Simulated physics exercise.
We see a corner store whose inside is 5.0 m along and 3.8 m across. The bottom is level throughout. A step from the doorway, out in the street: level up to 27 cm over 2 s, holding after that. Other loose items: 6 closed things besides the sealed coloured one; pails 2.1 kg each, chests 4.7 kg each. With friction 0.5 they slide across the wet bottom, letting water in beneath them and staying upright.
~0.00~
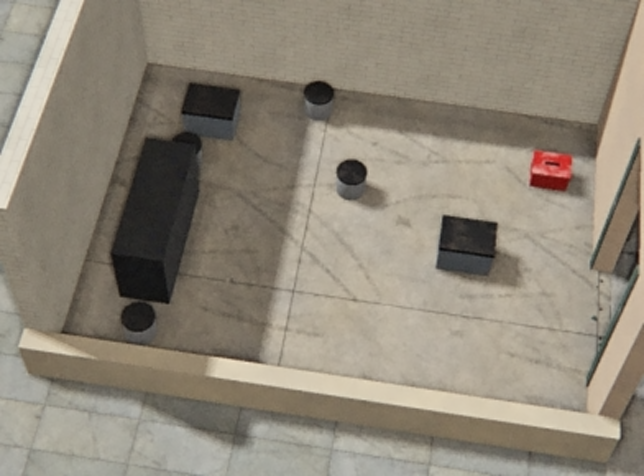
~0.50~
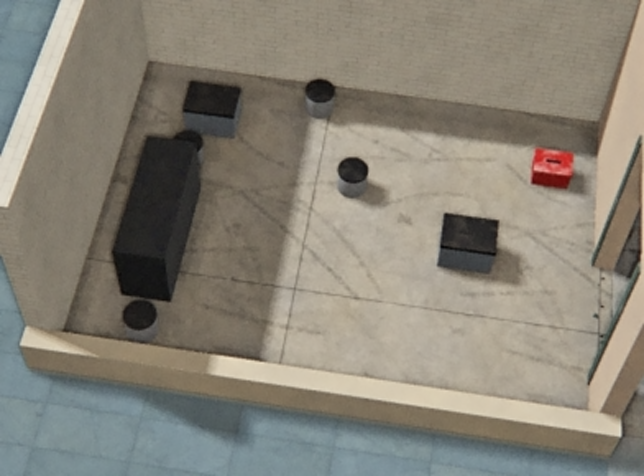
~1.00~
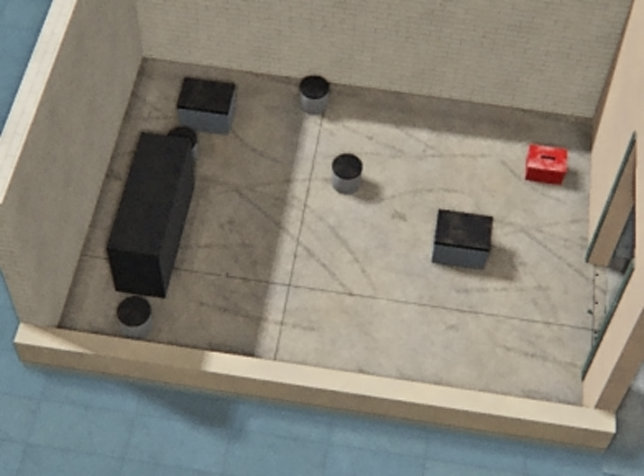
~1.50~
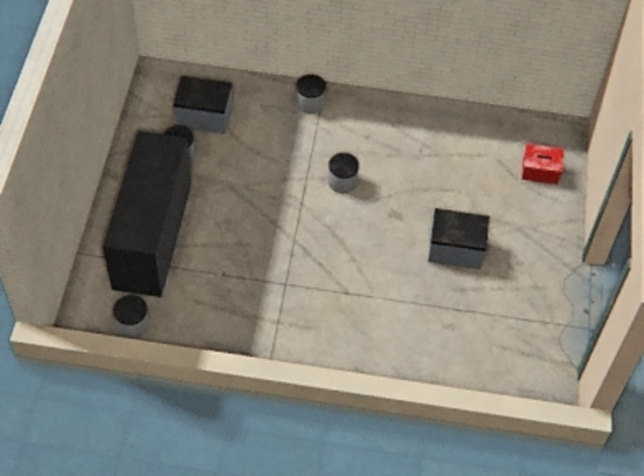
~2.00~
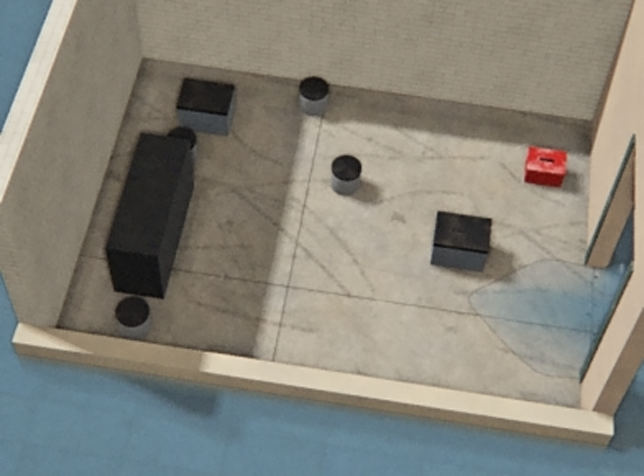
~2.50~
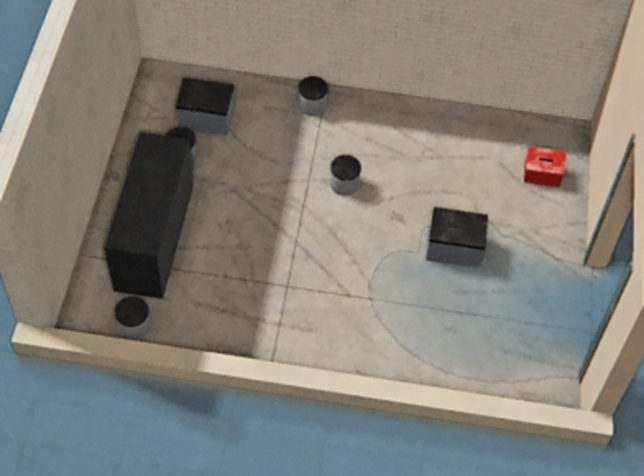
In a corner store, water covers the street outside, then spreads in across the floor from the right.
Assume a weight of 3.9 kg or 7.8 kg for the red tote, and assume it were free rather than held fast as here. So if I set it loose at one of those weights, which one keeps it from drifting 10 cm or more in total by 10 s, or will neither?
The heavier option is overkill.
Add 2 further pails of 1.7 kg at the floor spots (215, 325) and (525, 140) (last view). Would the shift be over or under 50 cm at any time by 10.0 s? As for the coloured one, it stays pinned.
Above the mark, then below the mark.
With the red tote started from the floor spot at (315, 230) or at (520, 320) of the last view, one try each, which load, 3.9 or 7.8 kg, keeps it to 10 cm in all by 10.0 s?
No load; no load.
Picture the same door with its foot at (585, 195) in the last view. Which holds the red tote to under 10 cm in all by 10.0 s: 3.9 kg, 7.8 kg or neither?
For that position, nothing offered succeeds.
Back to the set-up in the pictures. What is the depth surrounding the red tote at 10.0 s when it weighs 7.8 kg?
Depth: Approx. 4 cm.
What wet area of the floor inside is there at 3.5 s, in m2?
About 10.0 m2 is covered.
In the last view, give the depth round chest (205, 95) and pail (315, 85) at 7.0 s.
I'd put it at 16 cm and 15 cm respectively.
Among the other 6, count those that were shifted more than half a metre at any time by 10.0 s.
Result: 6.
After 3.5 s the red tote would be 0 cm from its start with 3.9 kg and 0 cm from its start with 7.8 kg; 0 cm of water round it then.
After 4.5 s the red tote would be 0 cm from its start with 3.9 kg and 0 cm from its start with 7.8 kg; 0 cm of water round it then.
After 7.0 s the red tote would be 0 cm from its start with 3.9 kg and 0 cm from its start with 7.8 kg; 1 cm of water round it then.
After 10.0 s the red tote would be 3 cm from its start with 3.9 kg and 0 cm from its start with 7.8 kg; 4 cm of water round it then.
